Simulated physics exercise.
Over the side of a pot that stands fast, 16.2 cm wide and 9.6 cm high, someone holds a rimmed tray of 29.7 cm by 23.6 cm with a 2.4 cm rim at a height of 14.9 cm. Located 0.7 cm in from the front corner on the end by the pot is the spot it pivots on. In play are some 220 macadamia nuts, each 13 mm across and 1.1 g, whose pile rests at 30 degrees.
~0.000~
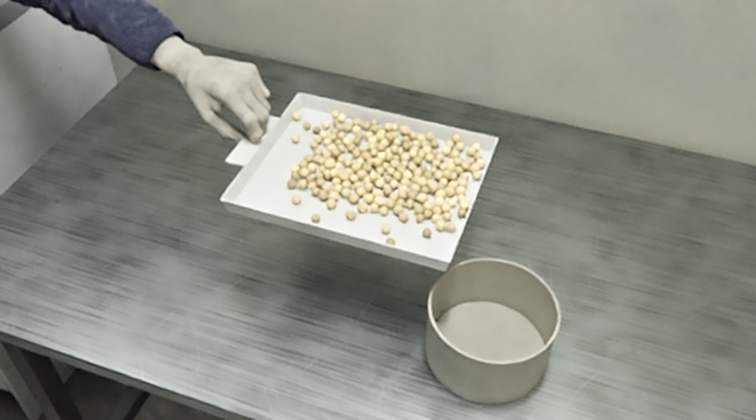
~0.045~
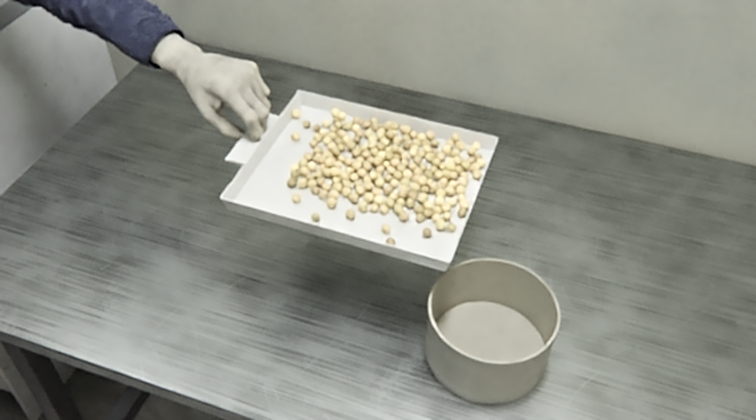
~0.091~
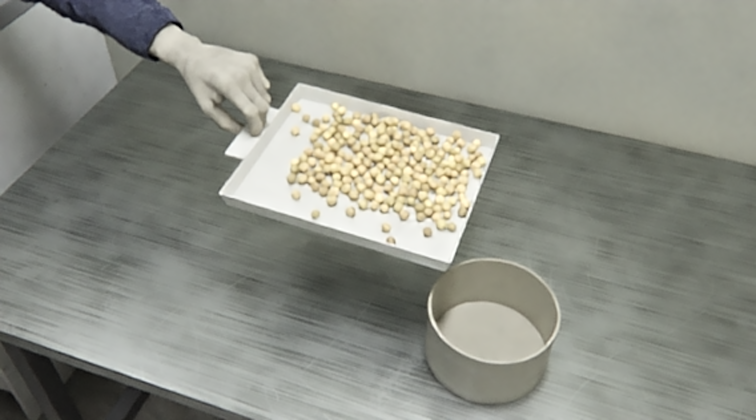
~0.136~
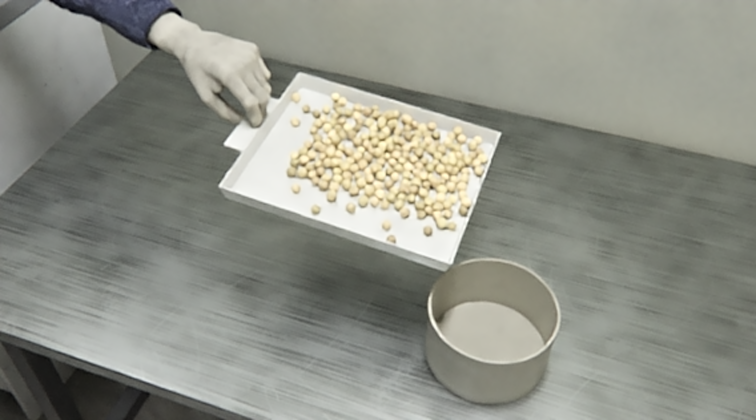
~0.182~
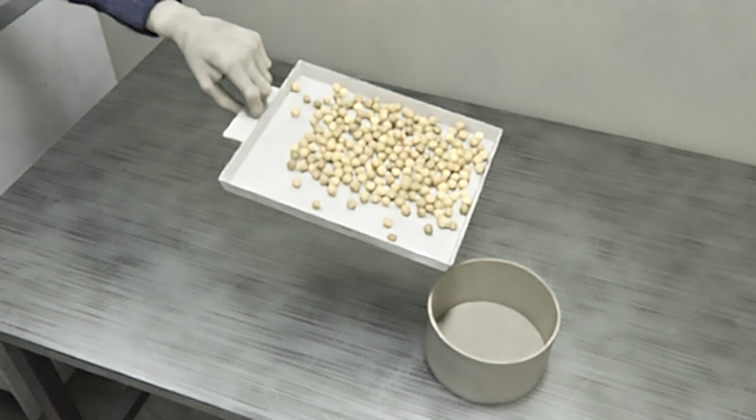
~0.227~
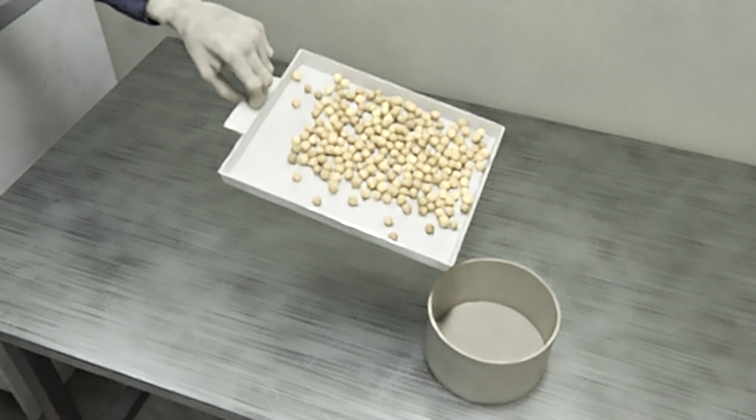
A dark grey, streaked tabletop beside a pale wall is seen from above at an angle, in a view that stays still. At the upper left, a light-gloved hand in a dark blue sleeve holds a white rimmed tray of cream and tan nuts, above and left of an empty beige pot. The hand rises slightly, tilting the tray gently down toward the pot, while the nuts barely shift.
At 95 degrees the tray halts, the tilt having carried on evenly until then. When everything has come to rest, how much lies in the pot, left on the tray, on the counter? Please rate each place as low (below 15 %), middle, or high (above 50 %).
Pot: High, tray: Low, counter: Low.
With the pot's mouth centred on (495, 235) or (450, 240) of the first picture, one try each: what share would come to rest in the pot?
The shares would be near 0 and 0 per cent respectively.
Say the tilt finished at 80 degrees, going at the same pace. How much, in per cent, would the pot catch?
Share in the pot: Around 80 %.
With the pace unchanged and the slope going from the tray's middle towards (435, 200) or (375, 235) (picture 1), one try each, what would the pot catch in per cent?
Roughly 40 % for the first direction, roughly 35 % for the second.
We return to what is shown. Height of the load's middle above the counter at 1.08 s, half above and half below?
Median height: Approx. 24 cm.
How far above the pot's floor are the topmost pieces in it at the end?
I'd put it at close to 4.5 centimetres.
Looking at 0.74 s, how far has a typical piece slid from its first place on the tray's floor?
About 6 cm.
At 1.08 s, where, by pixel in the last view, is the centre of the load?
Near pixel (475, 196).
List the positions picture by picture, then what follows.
Tray tilt 0 degrees, front corners at (225, 198) and (447, 258); middle of the pieces at (386, 166); pot at (494, 307), in the first picture.
Tray tilt 1 degrees, front corners at (225, 196) and (447, 258); middle of the pieces at (386, 165), in the second picture.
Tray tilt 3 degrees, front corners at (225, 192) and (447, 259); middle of the pieces at (386, 162), in the third picture.
Tray tilt 6 degrees, front corners at (224, 185) and (448, 259), lowest corner right front; middle of the pieces at (387, 157), in the fourth picture.
Tray tilt 9 degrees, front corners at (224, 177) and (449, 260), lowest corner right front; middle of the pieces at (388, 152), in the fifth picture.
Tray tilt 13 degrees, front corners at (224, 170) and (450, 261), lowest corner right front; middle of the pieces at (390, 147); pot at (494, 307). The tray's pace is about 75 degrees a second, in the sixth picture.
After 0.74 s, tilt 52 degrees; the tray holds 100 %, the pot 0 %.
After 1.08 s, tilt 78 degrees; the tray holds 95 %, the pot 5 %.
After 1.51 s, tilt 95 degrees; the tray holds 5 %, the pot 90 %.
At rest (2.2 s), pot 95 %, tray 0 %, counter 5 %.
